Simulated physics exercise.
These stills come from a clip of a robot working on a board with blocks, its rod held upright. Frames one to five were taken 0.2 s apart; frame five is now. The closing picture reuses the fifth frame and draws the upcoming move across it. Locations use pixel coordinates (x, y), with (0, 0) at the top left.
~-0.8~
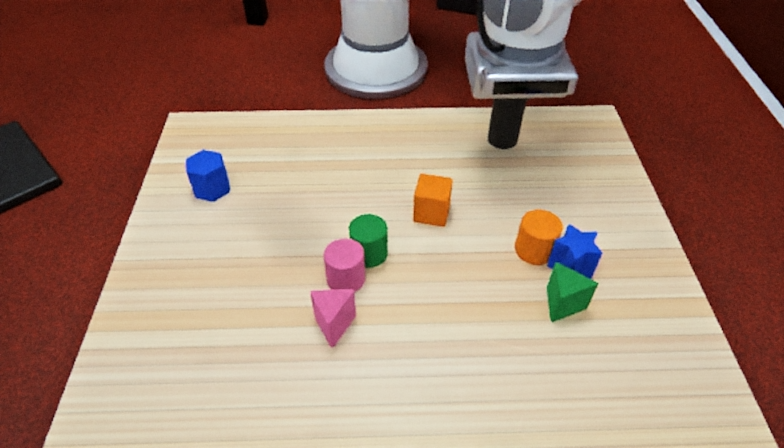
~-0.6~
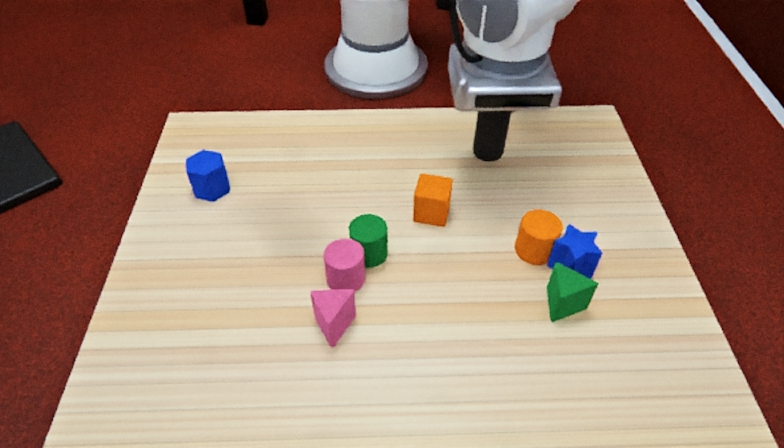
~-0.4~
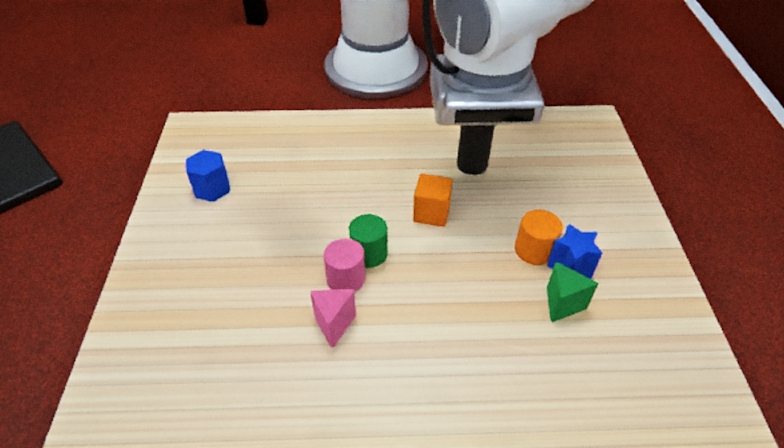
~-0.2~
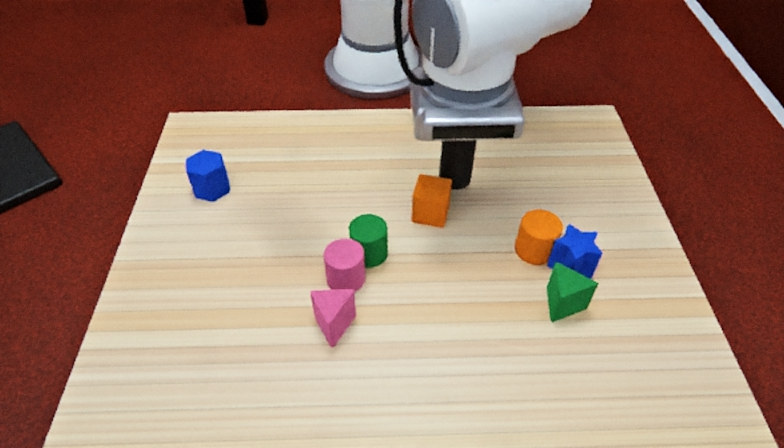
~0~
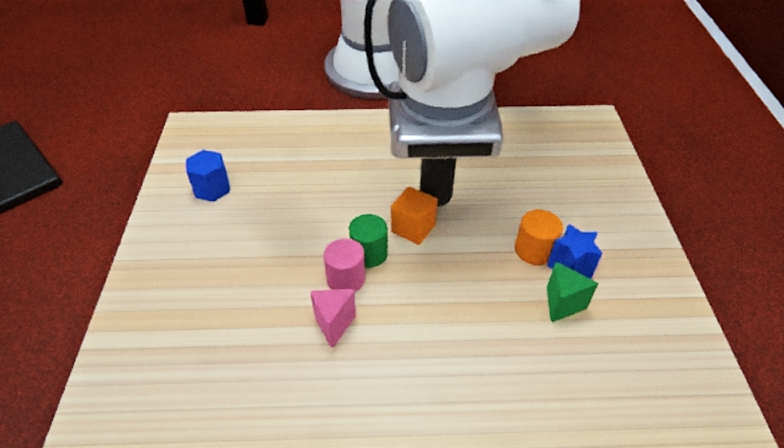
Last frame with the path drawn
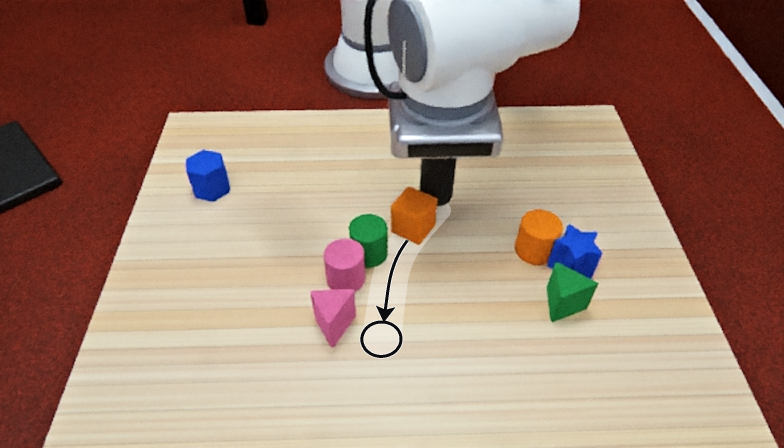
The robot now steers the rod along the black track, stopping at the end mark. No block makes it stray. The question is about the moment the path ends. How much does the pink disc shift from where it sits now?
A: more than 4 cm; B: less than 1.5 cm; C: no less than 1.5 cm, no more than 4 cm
I'll go with C - no less than 1.5 cm, no more than 4 cm.
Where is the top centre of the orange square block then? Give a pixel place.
Its top face will be centred at roughly (354, 244).
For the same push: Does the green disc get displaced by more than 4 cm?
That would be a yes.
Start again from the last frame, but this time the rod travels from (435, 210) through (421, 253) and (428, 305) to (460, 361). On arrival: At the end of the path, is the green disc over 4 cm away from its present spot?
I'd say no.
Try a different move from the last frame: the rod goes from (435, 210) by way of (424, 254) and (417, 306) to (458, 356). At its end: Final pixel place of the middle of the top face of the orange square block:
The middle of its upper face will lie at (384, 237).
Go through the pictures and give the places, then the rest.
The first frame shows lower end of the rod at (502, 140), tops of blocks, pink triangular piece at (331, 301), pink disc at (344, 253), green disc at (368, 227), orange square block at (434, 186).
The second frame shows rod at (488, 152), blocks as before.
The third frame shows rod at (472, 165), blocks as before.
The fourth frame shows rod at (455, 179), blocks as before.
The fifth frame shows rod at (436, 195), pink triangular piece at (331, 301), pink disc at (344, 253), green disc at (368, 227), orange square block at (415, 202).
The drawn path runs from (435, 210) through (405, 243) and (389, 287) to (381, 339).
On the path given first. One third of the way, rod at (406, 229); pink disc at (324, 266); green disc at (334, 235); orange square block at (372, 229), turned 45° clockwise.
Two thirds of the way, rod at (388, 272); pink disc at (318, 269); green disc at (316, 238); orange square block at (354, 244), turned 70° clockwise.
At the end, rod at (381, 325); pink triangular piece not moved; pink disc at (318, 269); green disc at (316, 238); orange square block at (354, 244), turned 70° clockwise.
